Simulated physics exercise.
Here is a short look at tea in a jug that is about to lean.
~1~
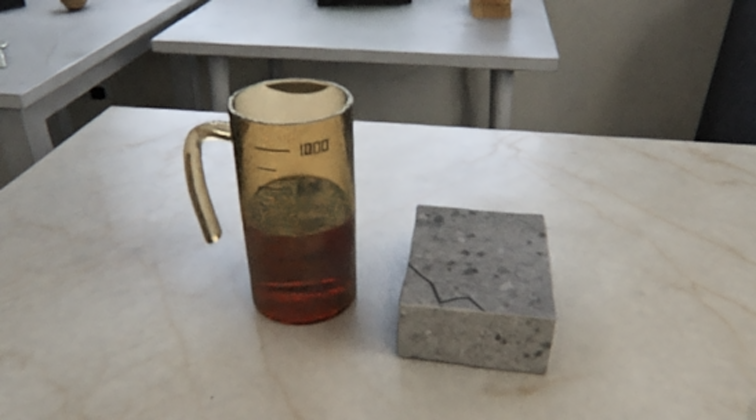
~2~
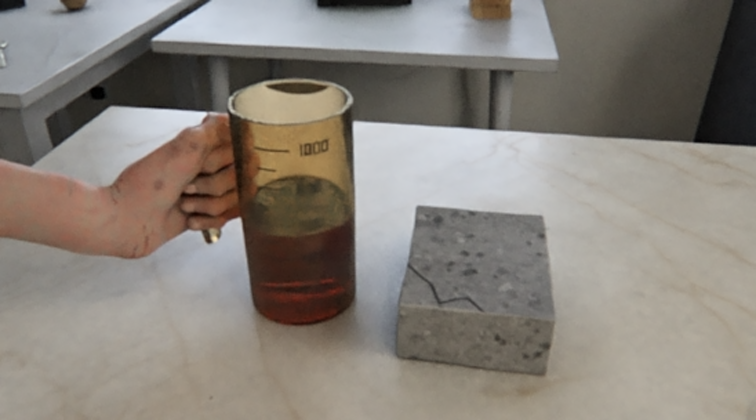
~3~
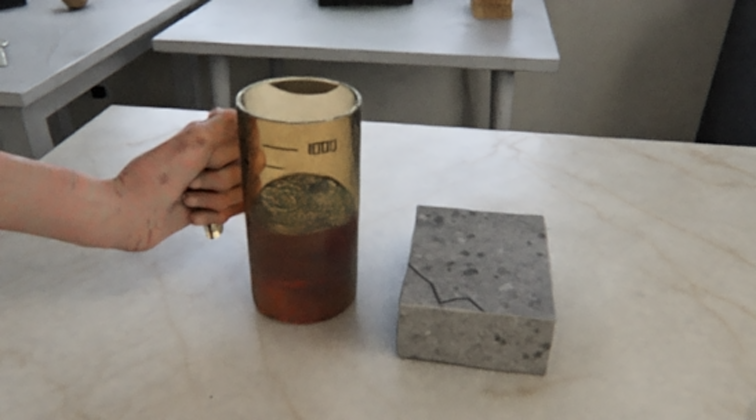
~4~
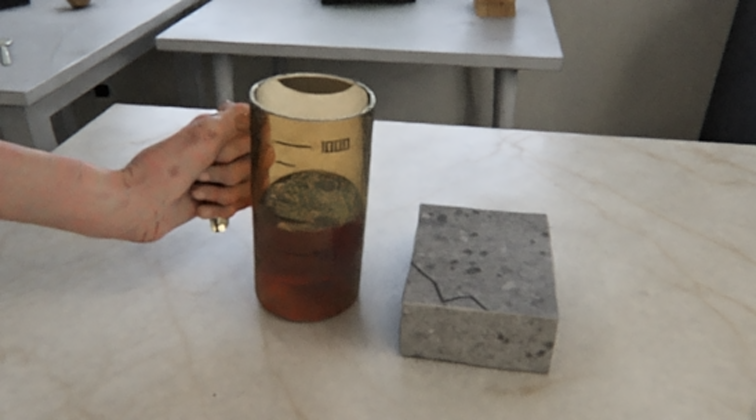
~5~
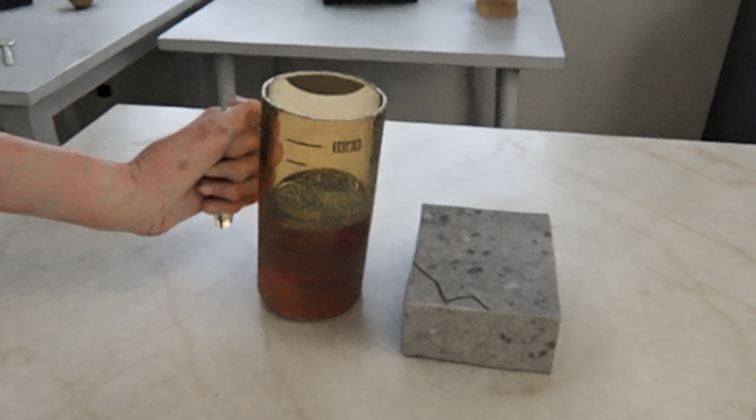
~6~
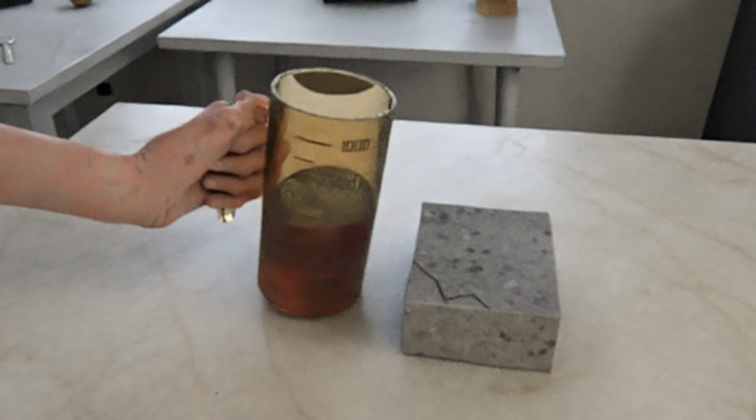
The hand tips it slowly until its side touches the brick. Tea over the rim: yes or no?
No.
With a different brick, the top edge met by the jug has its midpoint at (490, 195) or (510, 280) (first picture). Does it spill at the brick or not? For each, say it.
No spill, then some spilt.
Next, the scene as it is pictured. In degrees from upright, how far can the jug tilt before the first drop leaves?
Roughly 65°.
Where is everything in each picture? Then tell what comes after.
It stands upright; jug (299, 201) about half full, in the first picture.
A hand takes hold; jug about half full, surface at (299, 207); brick (476, 281), in the second picture.
Tipping on its foot; jug (302, 199) about half full, in the third picture.
The top moves towards the brick; jug about half full, surface at (310, 202); brick (479, 280), in the fourth picture.
On the way over; jug (318, 195) about half full, in the fifth picture.
It is leaning; jug about half full, surface at (321, 199); brick (481, 278), in the sixth picture.
Shortly, the jug leans by about 20°; none is lost.
Then, the jug leans by about 35°; none is lost.
At the finish, the jug leans by about 35°, against the brick; none is lost.
